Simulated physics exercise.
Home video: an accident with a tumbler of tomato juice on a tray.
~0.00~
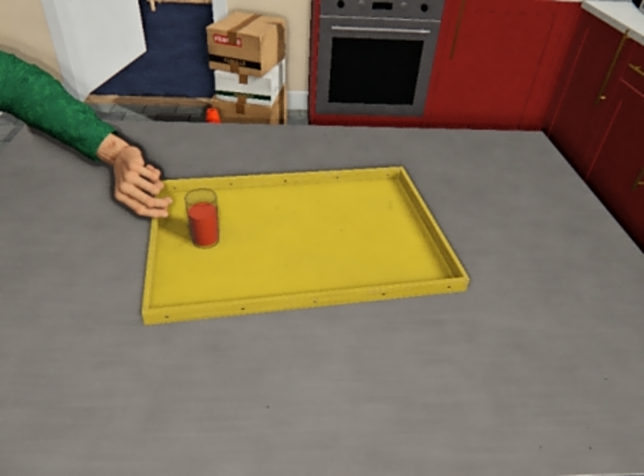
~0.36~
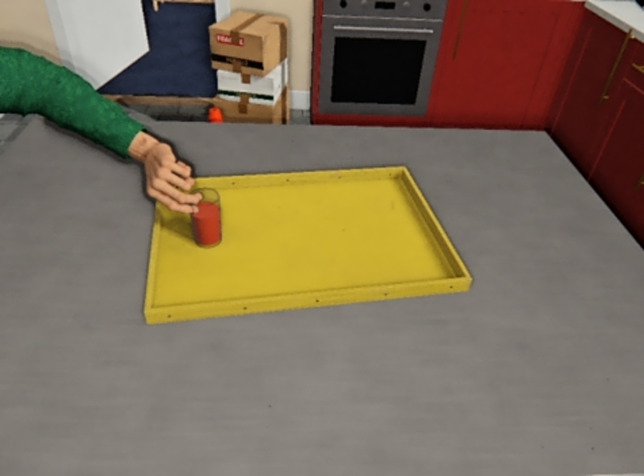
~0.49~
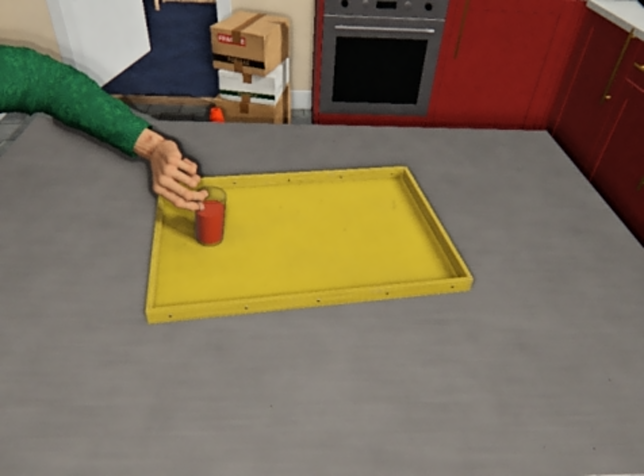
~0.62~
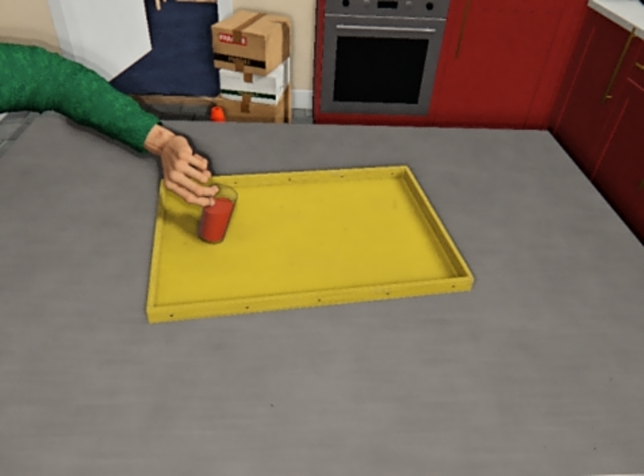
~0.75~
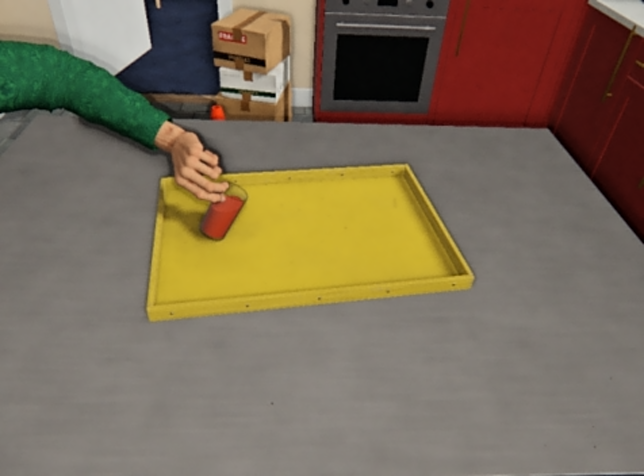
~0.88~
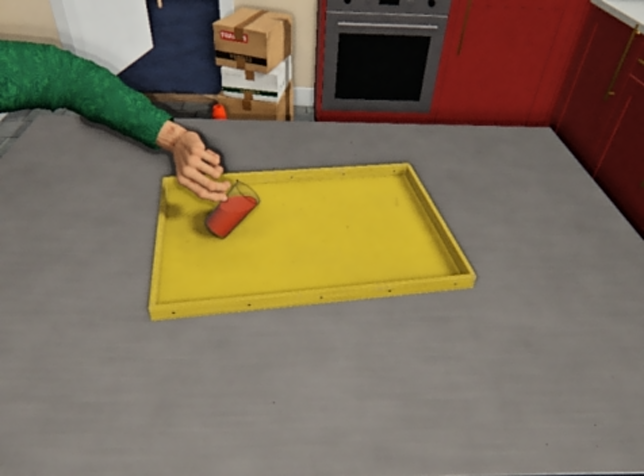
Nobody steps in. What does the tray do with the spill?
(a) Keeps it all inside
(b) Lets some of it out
Keeps it all inside.
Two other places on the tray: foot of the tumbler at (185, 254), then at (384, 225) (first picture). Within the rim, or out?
First it is held by the rim, then it gets out on to the top.
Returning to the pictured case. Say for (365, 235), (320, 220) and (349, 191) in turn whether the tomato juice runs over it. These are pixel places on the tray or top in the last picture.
Starting from the first: Caught by it, then caught by it, finally caught by it.
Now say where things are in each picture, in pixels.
It stands upright; tumbler (203, 218) about two thirds full; tray (299, 293), in the first frame.
The hand pushes it; tumbler about two thirds full, surface at (205, 211), in the second frame.
The hand pushes it; tumbler (210, 216) about two thirds full, in the third frame.
The hand pushes it; tumbler about two thirds full, surface at (219, 206); tray (303, 292), in the fourth frame.
The hand pushes it; tumbler (223, 211) tipped 30°, in the fifth frame.
It is falling; tumbler (233, 210) tipped 40°, in the sixth frame.
After 1.5 s, the tumbler lies in the tray; the puddle covers about as much as a plate; all of it is inside the rim.
After 2.2 s, the puddle covers about as much as a tray; all of it is inside the rim.
After 3.6 s, the puddle covers about as much as a tray; all of it is inside the rim.
